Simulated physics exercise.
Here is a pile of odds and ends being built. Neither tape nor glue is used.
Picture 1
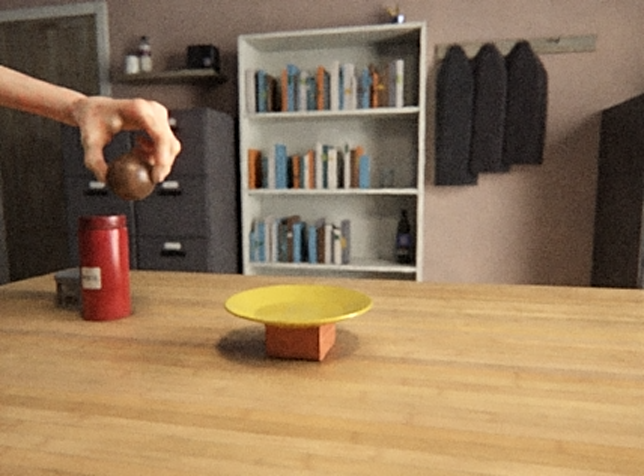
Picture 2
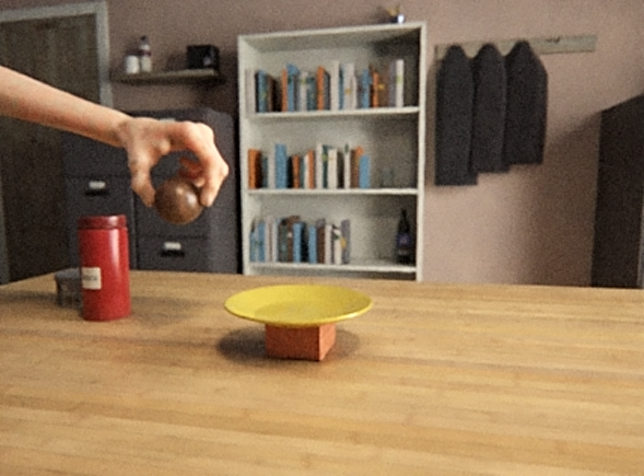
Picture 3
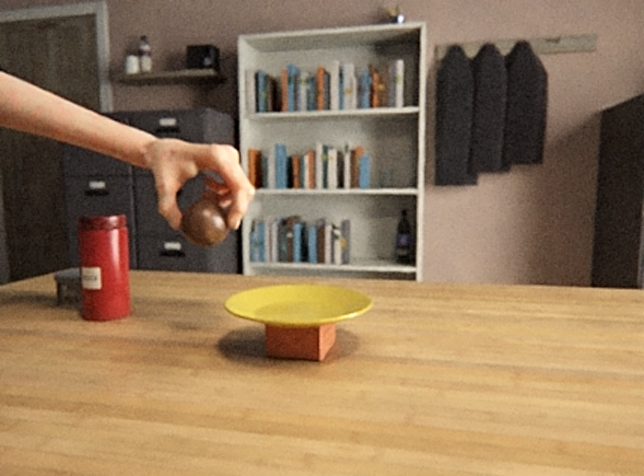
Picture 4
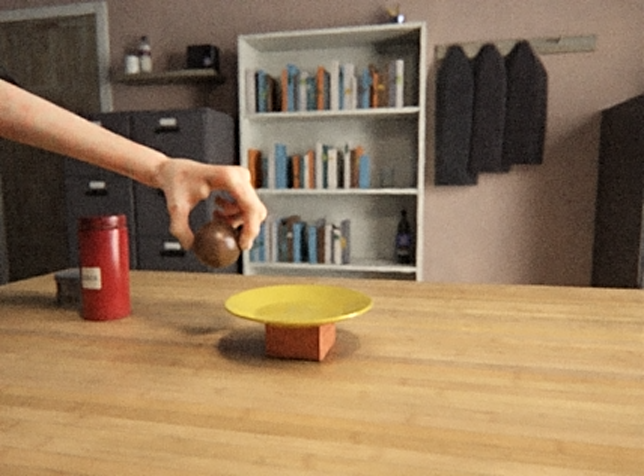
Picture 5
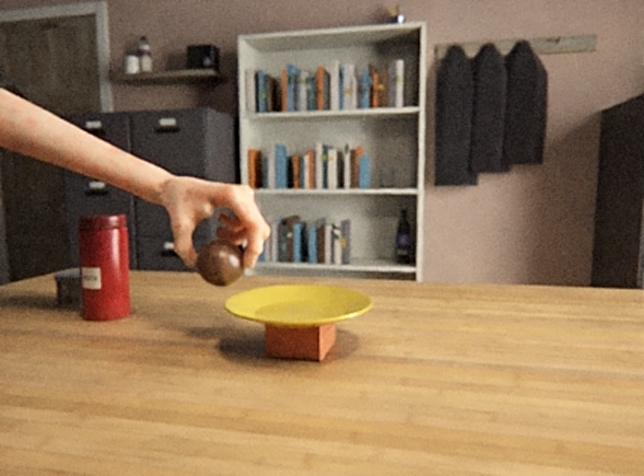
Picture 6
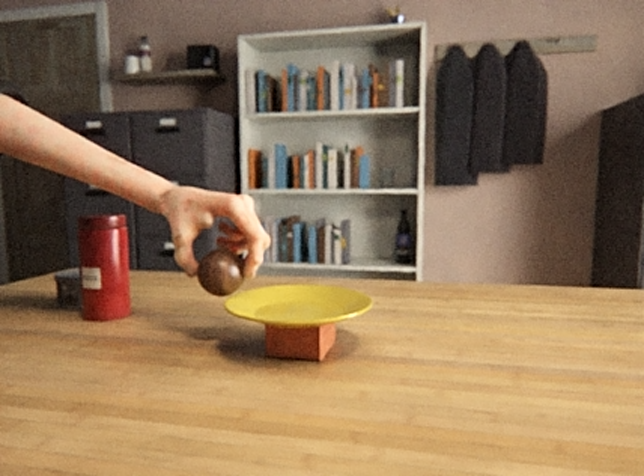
The video shows a hand carrying a round brown object rightward and downward past a red canister on a wooden table, then slowing as it lowers the object beside the left rim of a yellow plate on an orange block.
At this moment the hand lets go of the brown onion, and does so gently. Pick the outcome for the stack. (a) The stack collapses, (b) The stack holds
Answer: A.
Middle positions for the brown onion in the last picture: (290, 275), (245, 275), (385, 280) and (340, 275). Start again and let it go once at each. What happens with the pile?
Stays standing; stays standing; collapses; stays standing.
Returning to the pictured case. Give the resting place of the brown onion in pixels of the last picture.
Around (197, 320).
Then, 0.30 s past the last view, brown onion displaced a little near (208, 288).
Then, 0.40 s past the last view, brown onion now fallen.
Then, 0.80 s past the last view, nothing new.
Finally, fallen, brown onion; the other 4 still in place. Final places as the last picture's camera would see them, brown onion near (197, 320). The pile gives way.
